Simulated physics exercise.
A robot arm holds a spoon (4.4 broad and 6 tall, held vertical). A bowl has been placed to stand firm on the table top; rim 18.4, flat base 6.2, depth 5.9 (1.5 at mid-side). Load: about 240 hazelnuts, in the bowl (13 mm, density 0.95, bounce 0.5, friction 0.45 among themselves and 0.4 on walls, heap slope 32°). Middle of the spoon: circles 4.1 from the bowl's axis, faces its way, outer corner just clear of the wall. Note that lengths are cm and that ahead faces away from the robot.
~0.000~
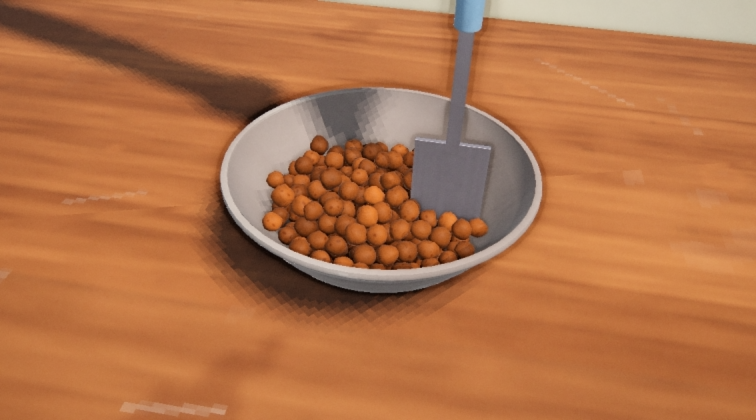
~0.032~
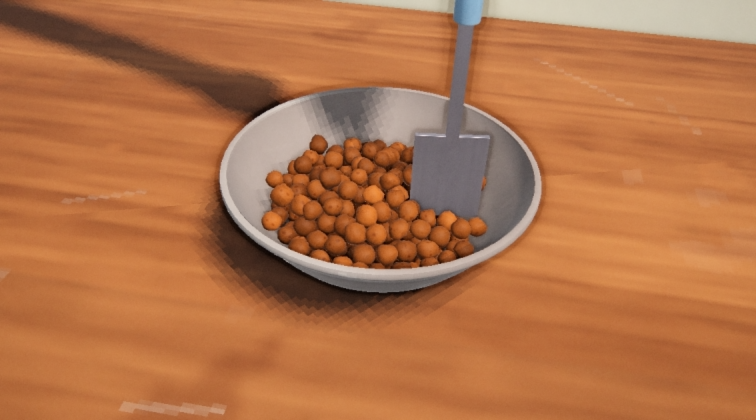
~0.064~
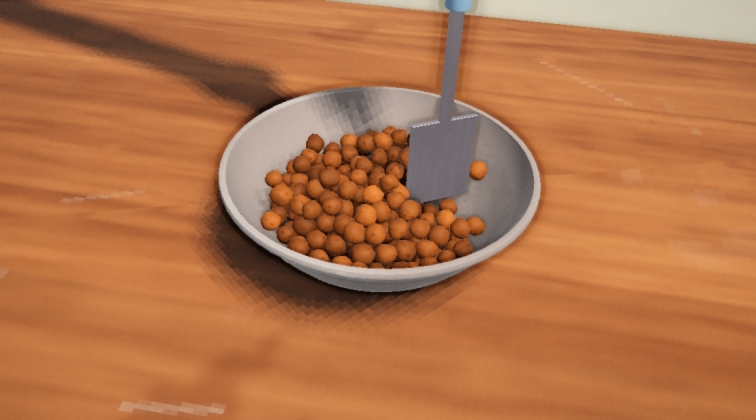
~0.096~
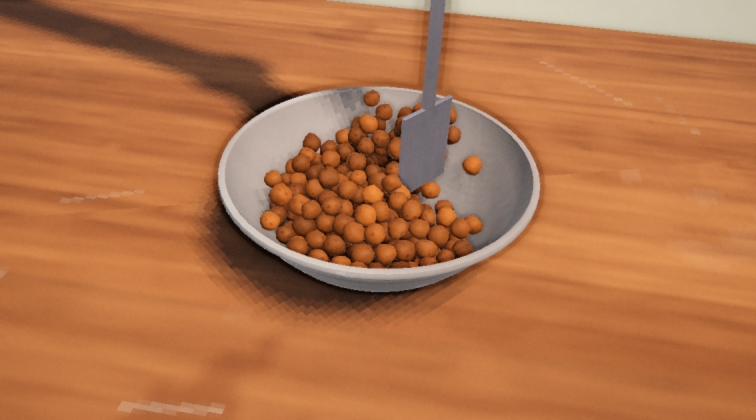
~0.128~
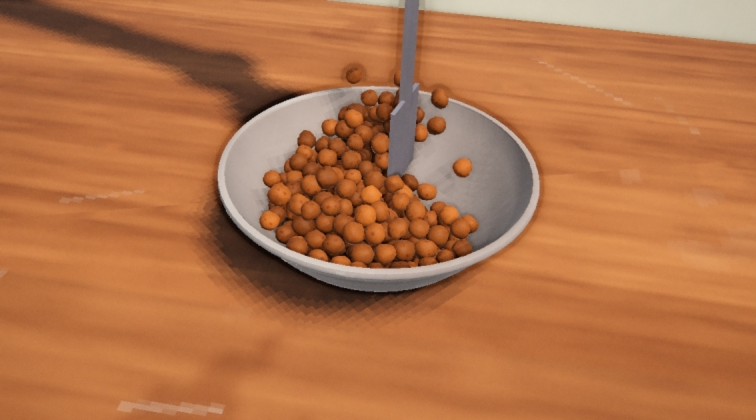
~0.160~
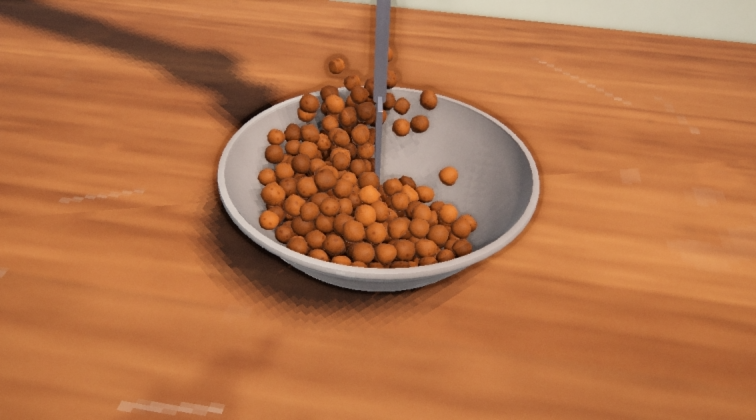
On a wooden surface, a blue-handled spatula held upright in a bowl of small brown balls swept leftward along the back, turning edge-on and pushing the balls into a heap, with a few popping up.
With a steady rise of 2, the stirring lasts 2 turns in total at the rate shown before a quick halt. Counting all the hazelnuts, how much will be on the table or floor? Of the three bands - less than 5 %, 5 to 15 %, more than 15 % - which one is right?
The right band is more than 15 %.
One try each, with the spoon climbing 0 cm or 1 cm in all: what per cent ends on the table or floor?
Estimates: 40 % and 35 %.
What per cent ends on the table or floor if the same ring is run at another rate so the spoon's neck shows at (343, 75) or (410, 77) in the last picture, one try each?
First try: About 35 %; second try: About 15 %.
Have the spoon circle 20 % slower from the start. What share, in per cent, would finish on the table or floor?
15 %.
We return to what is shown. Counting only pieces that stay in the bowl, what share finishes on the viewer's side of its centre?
It comes to near 50 percent.
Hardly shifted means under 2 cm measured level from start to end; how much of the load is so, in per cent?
Result: Close to 20 per cent of the load.
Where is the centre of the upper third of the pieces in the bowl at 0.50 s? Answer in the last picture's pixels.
I'd point to somewhere close to (467, 197).
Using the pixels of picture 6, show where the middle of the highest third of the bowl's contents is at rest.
The centre is near pixel (383, 203).
After 0.50 s, 343° round, highest piece 9 above the table; 190 in the bowl, 37 on the table or floor, 10 in flight or on the tool.
After 0.83 s, 225° round, highest piece 6 above the table; 180 in the bowl, 57 on the table or floor.
After 1.20 s, 0° round, highest piece 5 above the table; 180 in the bowl, 57 on the table or floor.
After 1.90 s, 0° round, highest piece 5 above the table; 180 in the bowl, 57 on the table or floor.
At rest, 180 in the bowl, 57 on the table or floor. That is 24 % on the table or floor.
